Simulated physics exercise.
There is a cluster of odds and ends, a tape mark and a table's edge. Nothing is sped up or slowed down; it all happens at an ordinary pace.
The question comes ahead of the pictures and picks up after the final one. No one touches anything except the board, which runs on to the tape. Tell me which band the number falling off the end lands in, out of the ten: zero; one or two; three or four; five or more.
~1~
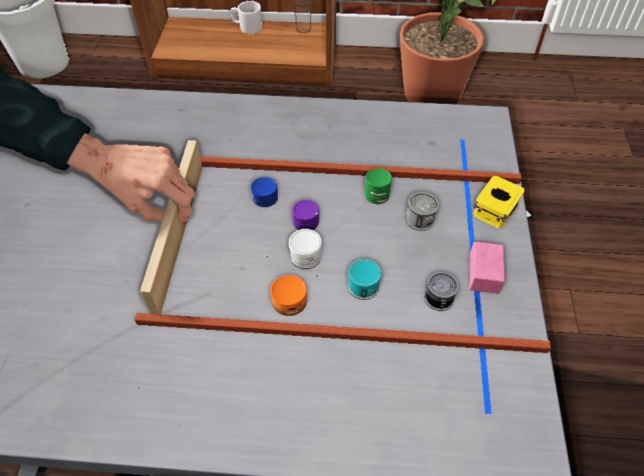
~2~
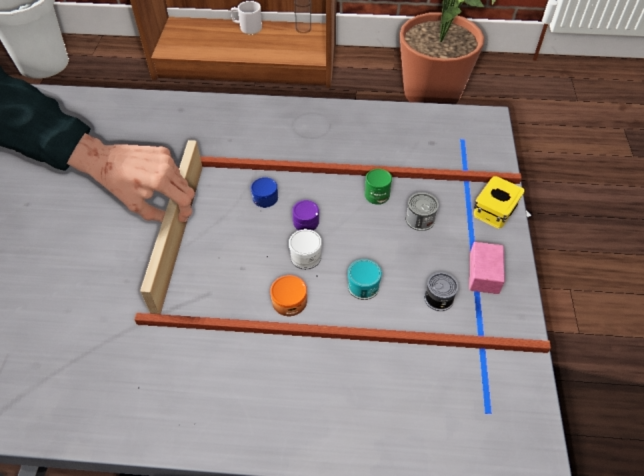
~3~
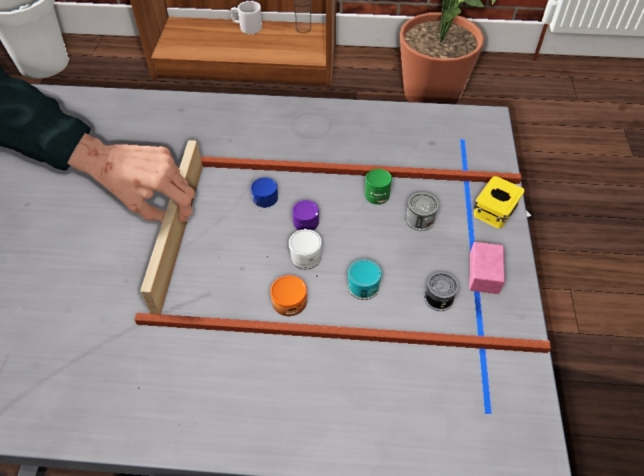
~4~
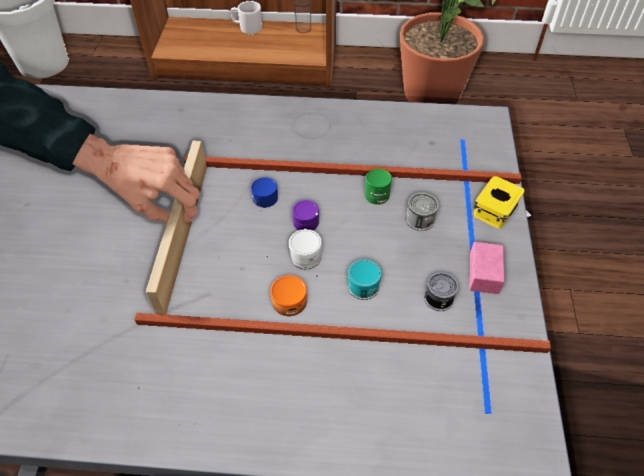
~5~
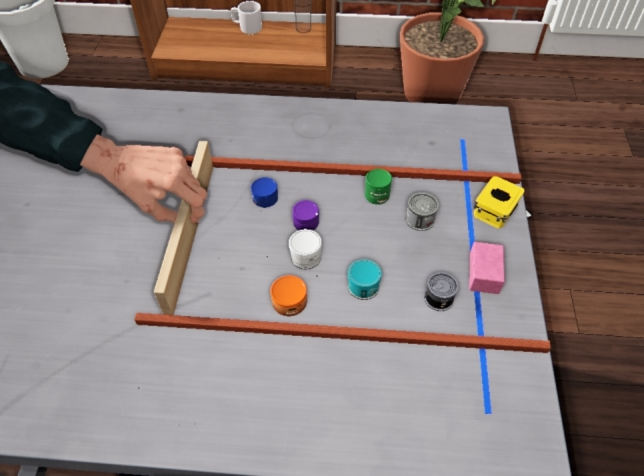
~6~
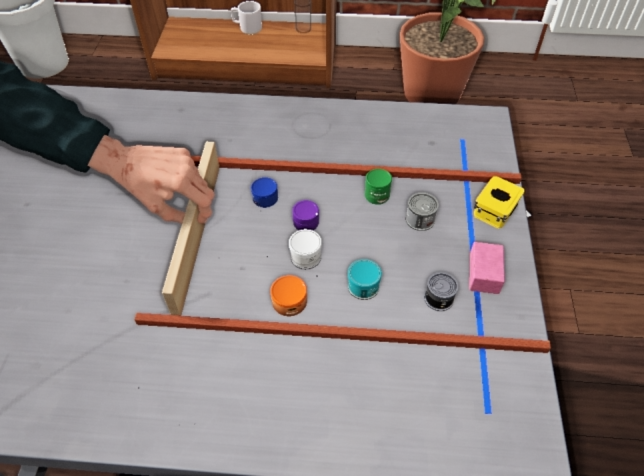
Pieces going over the end will number nil.
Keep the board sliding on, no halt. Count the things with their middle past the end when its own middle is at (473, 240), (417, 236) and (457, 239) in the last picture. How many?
The counts are 0, 0 and 0, in that order.
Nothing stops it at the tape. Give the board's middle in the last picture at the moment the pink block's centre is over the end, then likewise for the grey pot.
For the pink block, about (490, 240); for the grey pot, about (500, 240).
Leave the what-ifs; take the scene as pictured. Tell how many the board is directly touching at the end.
It ends up touching 6.
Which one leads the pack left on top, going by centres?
The yellow case.
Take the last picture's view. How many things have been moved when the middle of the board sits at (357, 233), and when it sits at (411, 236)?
Tally: First 6; then 8.
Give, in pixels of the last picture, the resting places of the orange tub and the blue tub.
One is at about (500, 319), the other at about (484, 207).
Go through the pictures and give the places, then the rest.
In the first picture, yellow case (498, 203); pink block (487, 268); black pot (441, 292); board (175, 222); tape (473, 253).
In the second picture, pink block (487, 268); purple lid (306, 217).
In the third picture, black pot (441, 292); board (175, 222).
In the fourth picture, yellow case (498, 203); white pot (306, 250).
In the fifth picture, pink block (487, 268); blue tub (265, 193).
In the sixth picture, yellow case (498, 203); pink block (487, 268); black pot (441, 292); board (194, 223); tape (473, 253).
Early on, none off yet; yellow case at rest near (498, 203); pink block at rest near (487, 268); black pot at rest near (441, 292).
Finally, the number that fall off is zero.
